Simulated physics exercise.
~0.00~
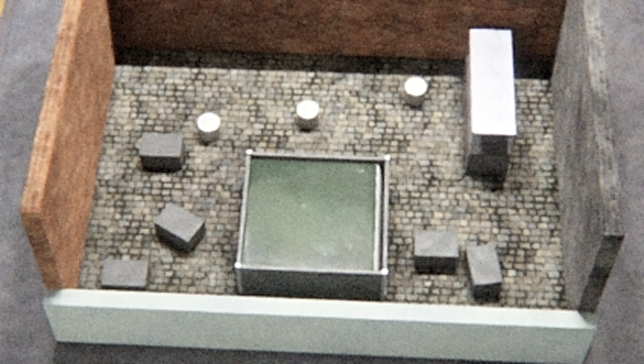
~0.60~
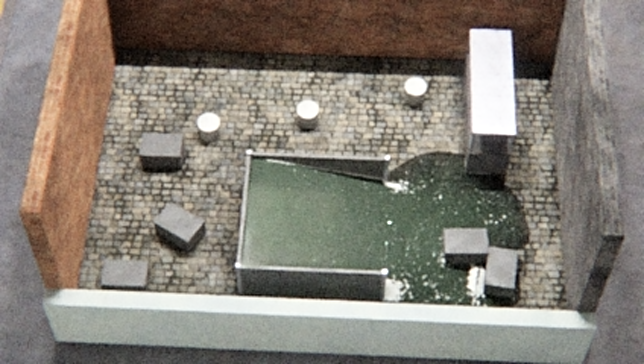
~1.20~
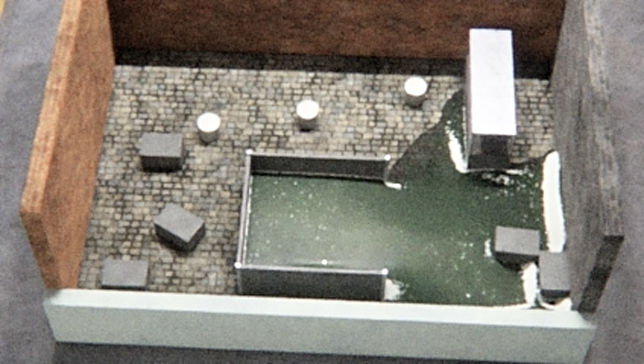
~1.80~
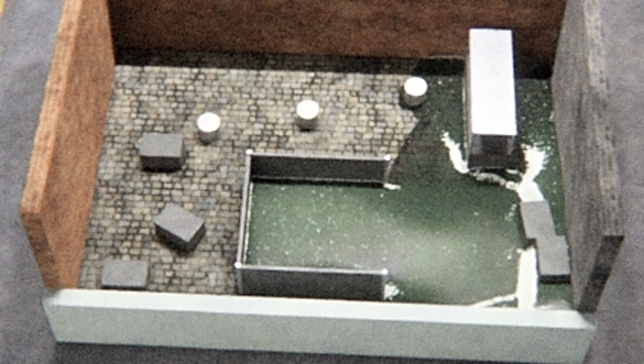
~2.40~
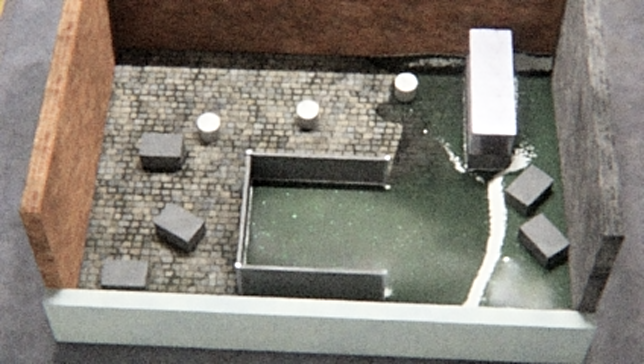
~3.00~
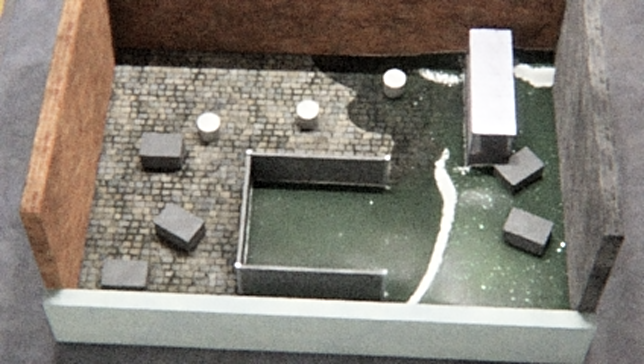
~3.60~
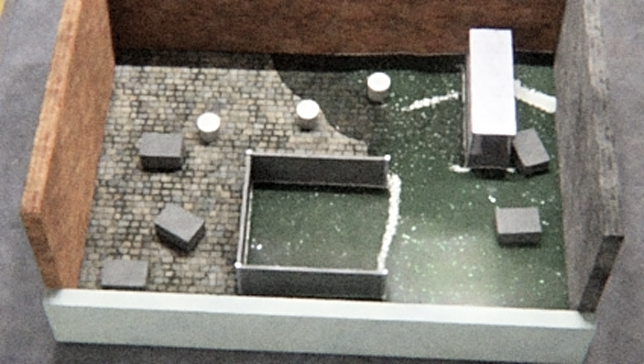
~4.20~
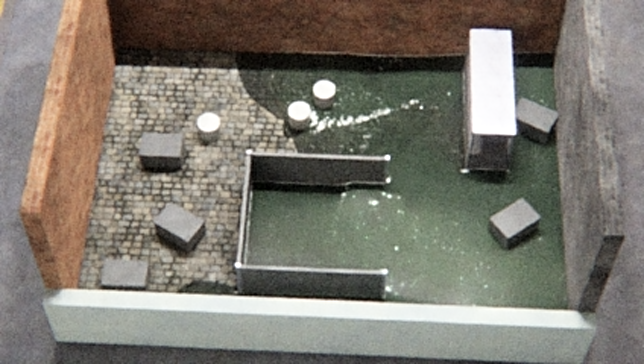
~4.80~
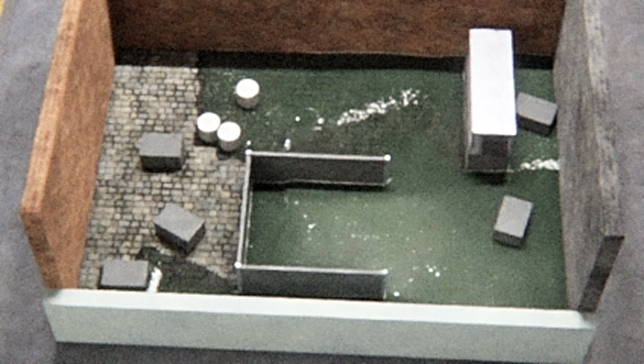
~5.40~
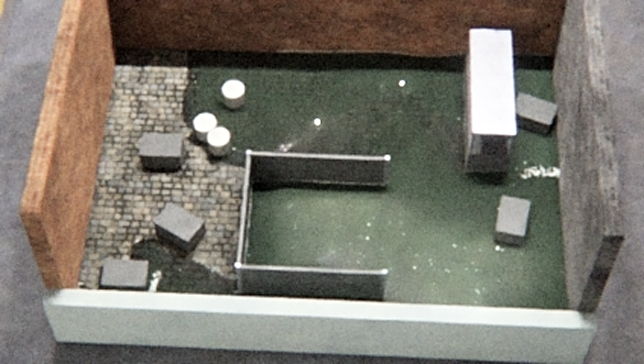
A small walled bay with a cobbled floor is seen from above, with a square tank of green water in the middle, three white pails behind it, grey crates on both sides and a tall pale-topped block at the back right. The tank's right side opens and water rushes out, shoving the two right-hand crates toward the right wall. The flood spreads to the back, and those crates drift apart, one settling beside the tall block. Water then sweeps left, carrying the pails into a cluster behind the tank's left corner. The left-hand crates stay put, with some cobbles still dry.
